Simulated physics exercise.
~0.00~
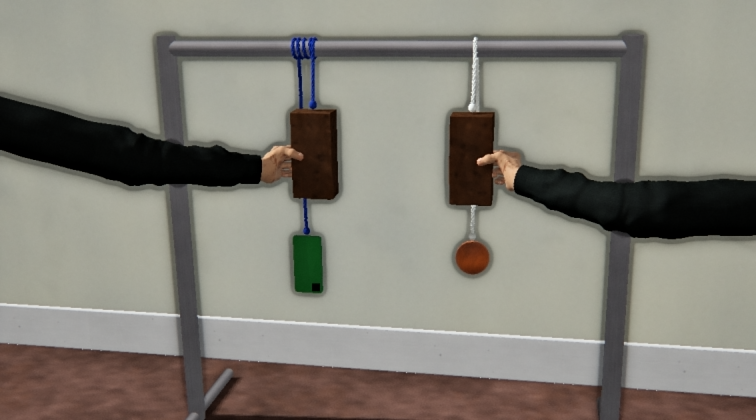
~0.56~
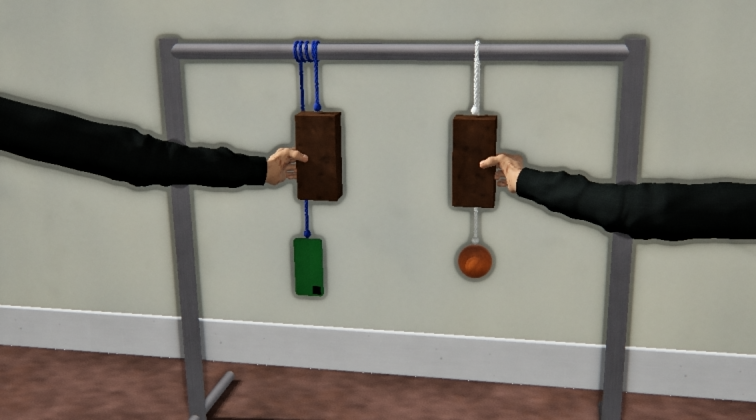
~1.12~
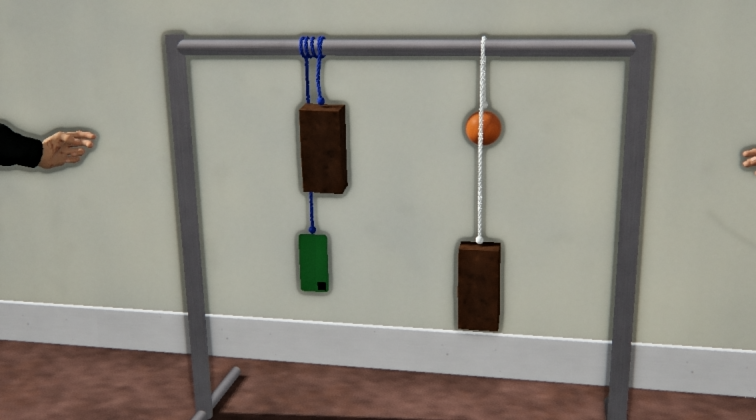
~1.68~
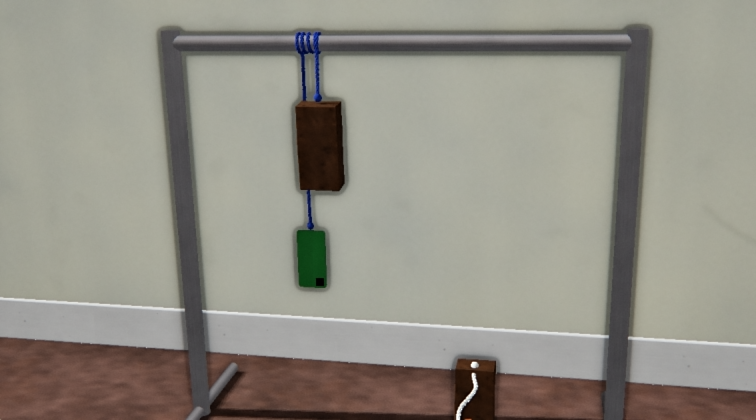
The right brick, hung by a white rope over a rail opposite an orange ball, drops once two hands let go, pulling the ball up and ending on the floor with its rope, while the left brick stays hanging by blue cord above a green phone.
